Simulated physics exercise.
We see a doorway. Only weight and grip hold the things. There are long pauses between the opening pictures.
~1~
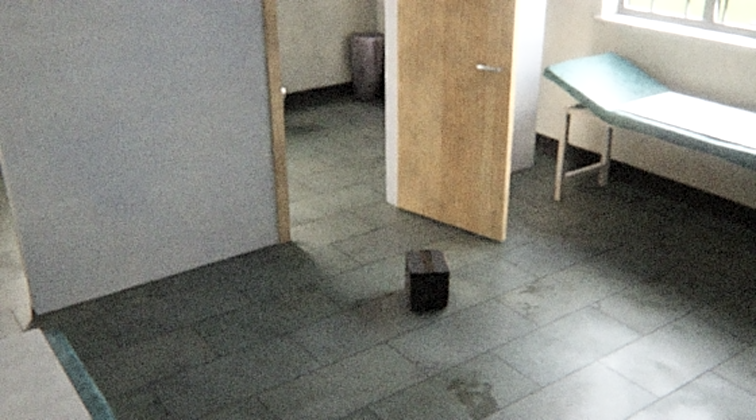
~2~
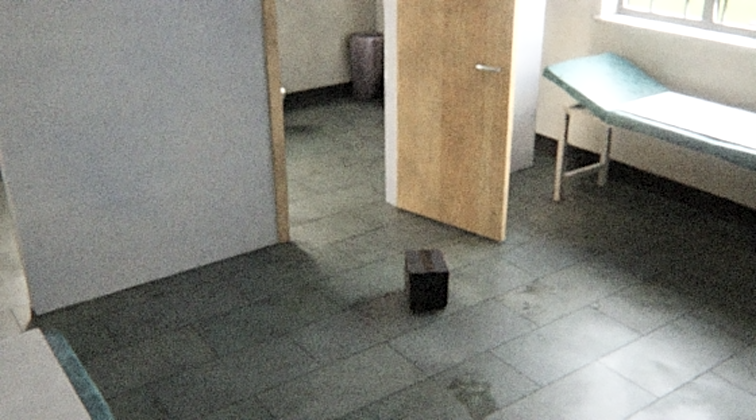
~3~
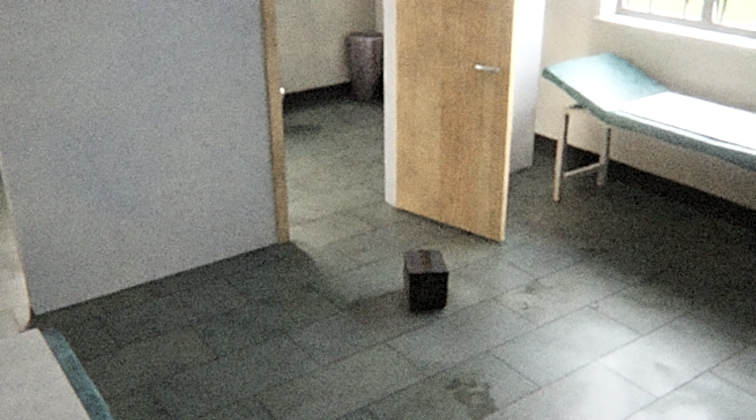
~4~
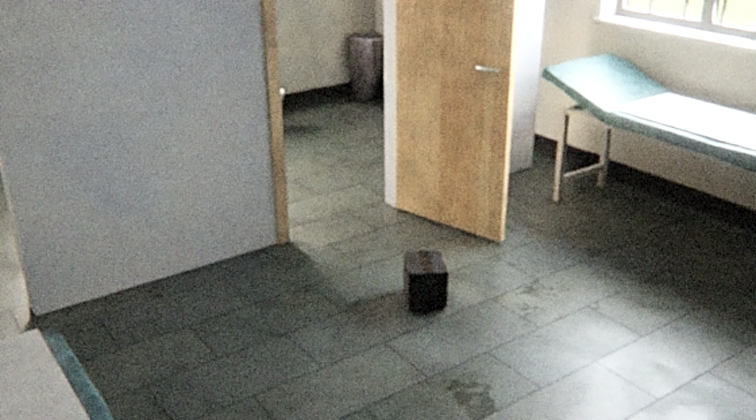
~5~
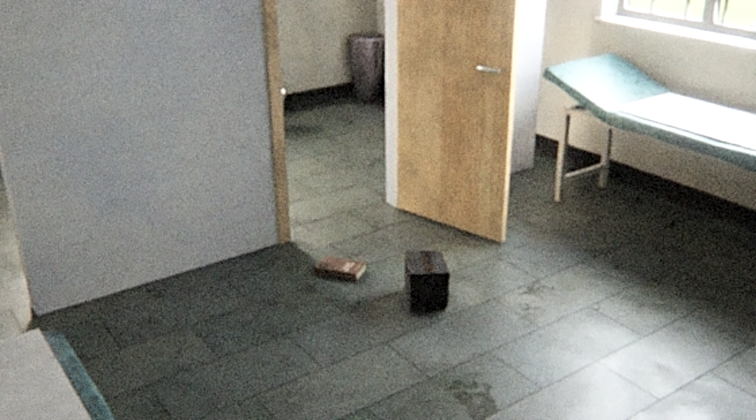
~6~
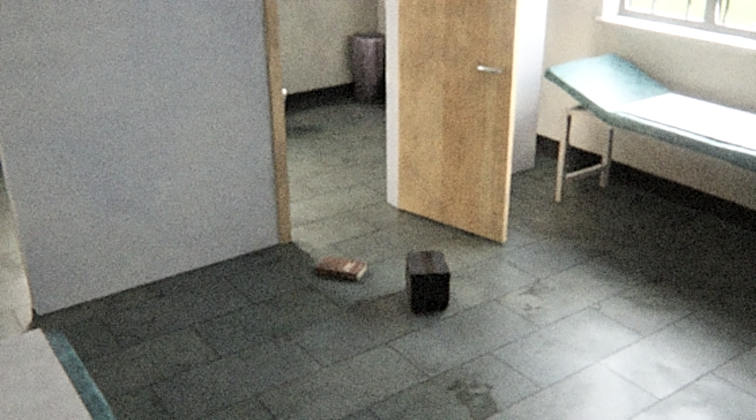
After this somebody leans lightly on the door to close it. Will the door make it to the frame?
As it turns out, it shuts.
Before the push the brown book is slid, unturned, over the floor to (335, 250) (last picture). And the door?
Then it is blocked.
Then, 0.70 s on from there, open by 79°.
Then, 1.20 s on from there, open by 45°.
Then, 1.60 s on from there, open by 18°.
In the end, open by 0°; both unmoved. At the end, from the last picture's camera, brown book near (342, 268).
